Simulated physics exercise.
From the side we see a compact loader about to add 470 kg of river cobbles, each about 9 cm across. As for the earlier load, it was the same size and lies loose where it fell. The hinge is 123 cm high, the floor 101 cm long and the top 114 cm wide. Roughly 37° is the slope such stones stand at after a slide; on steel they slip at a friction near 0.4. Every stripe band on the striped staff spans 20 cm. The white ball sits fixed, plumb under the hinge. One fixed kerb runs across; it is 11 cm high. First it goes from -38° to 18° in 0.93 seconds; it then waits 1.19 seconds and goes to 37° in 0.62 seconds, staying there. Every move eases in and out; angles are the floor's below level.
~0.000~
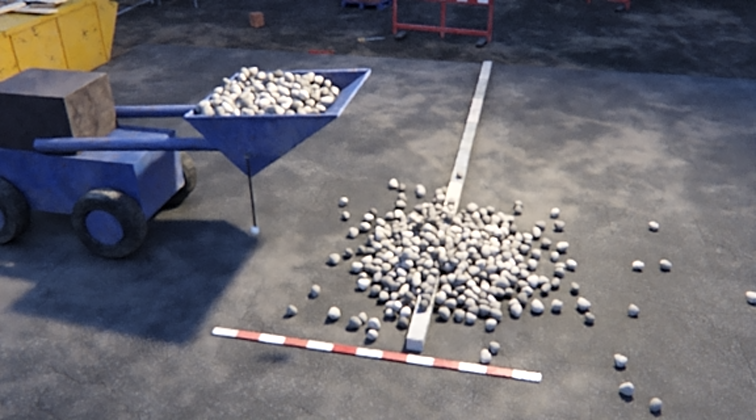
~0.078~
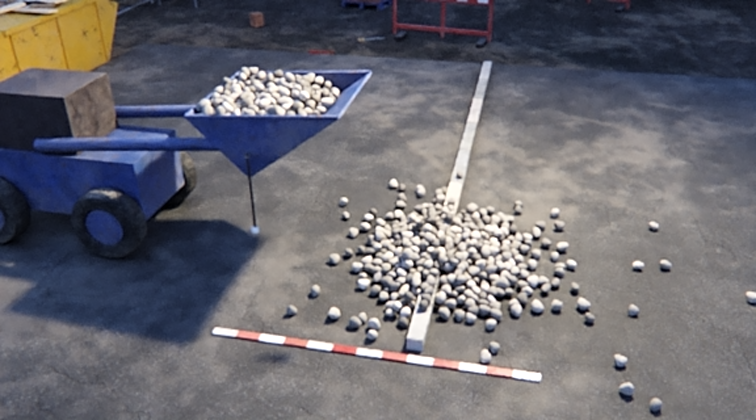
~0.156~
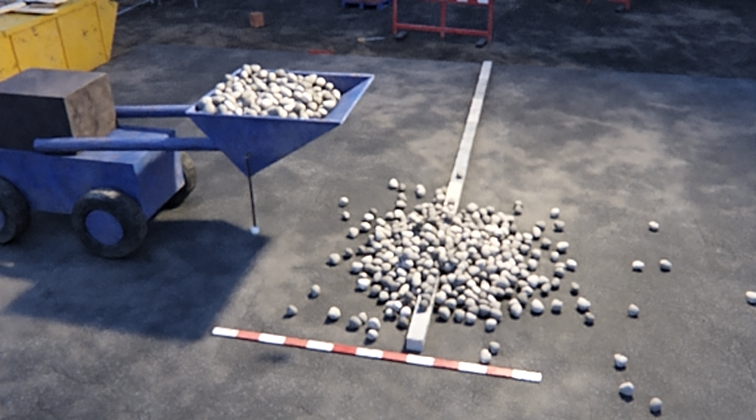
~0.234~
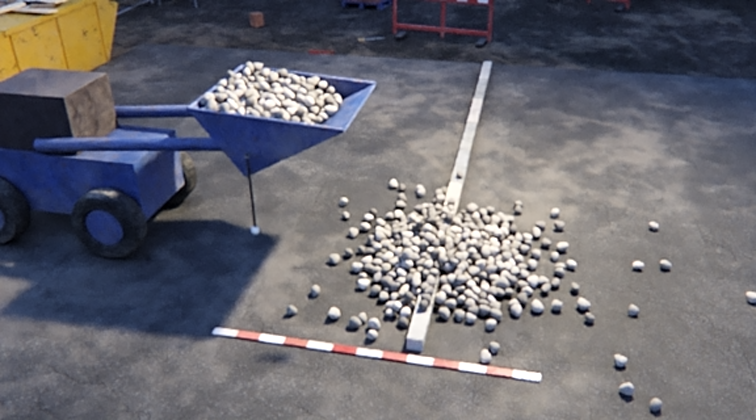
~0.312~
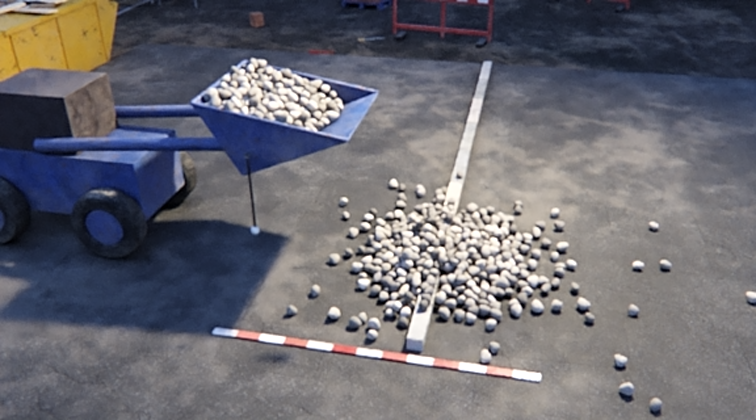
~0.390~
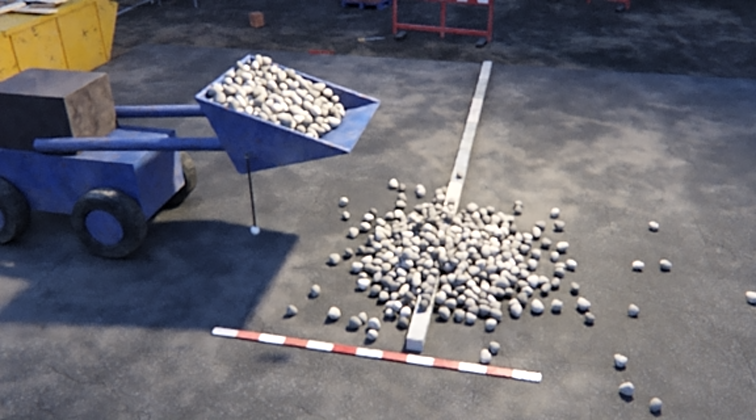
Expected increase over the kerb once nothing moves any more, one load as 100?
About 2 in every hundred.
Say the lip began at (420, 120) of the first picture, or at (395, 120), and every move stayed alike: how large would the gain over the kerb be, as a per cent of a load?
First place: Roughly 70 %; second place: Roughly 45 %.
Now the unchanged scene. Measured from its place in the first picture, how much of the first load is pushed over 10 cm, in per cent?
5 %.
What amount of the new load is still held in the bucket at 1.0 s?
About 100 per cent is held.
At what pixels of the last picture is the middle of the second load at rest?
The middle ends up near (379, 241).
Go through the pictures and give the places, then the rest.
The bucket is at -38°, its lip at (337, 116); the top of the load is at (273, 80). The earlier load is highest near (426, 237), 26 cm above ground level, 53 % on this side of the kerb, 47 % over the kerb, in the first picture.
Lip at (338, 118), floor tilted -37°, highest stones at (274, 80); the stones move at 0.1 m/s on average, in the second picture.
The bucket is at -34°, its lip at (341, 123); the top of the load is at (264, 77); the stones move at 0.2 m/s on average, in the third picture.
The bucket is at -29°, its lip at (344, 131); the top of the load is at (253, 75); the stones move at 0.3 m/s on average, in the fourth picture.
The bucket is at -23°, its lip at (347, 141); the top of the load is at (244, 72); the stones move at 0.4 m/s on average, in the fifth picture.
The bucket is at -17°, its lip at (349, 152); the top of the load is at (248, 68); the stones move at 0.4 m/s on average, in the sixth picture.
After 0.7 s the floor is at 9°; in per cent of one load, 100 in the bucket, 53 on this side of the kerb, 47 over the kerb; the foremost stones are at (657, 308).
After 1.0 s the floor is at 18°; in per cent of one load, 99 in the bucket, 54 on this side of the kerb, 47 over the kerb; the foremost stones are at (657, 308).
After 3.2 s the floor is at 37°; in per cent of one load, 0 in the bucket, 151 on this side of the kerb, 49 over the kerb; the foremost stones are at (657, 308).
After 5.9 s the floor is at 37°; in per cent of one load, 0 in the bucket, 151 on this side of the kerb, 49 over the kerb; the foremost stones are at (657, 308). Net gain over the kerb, 2.
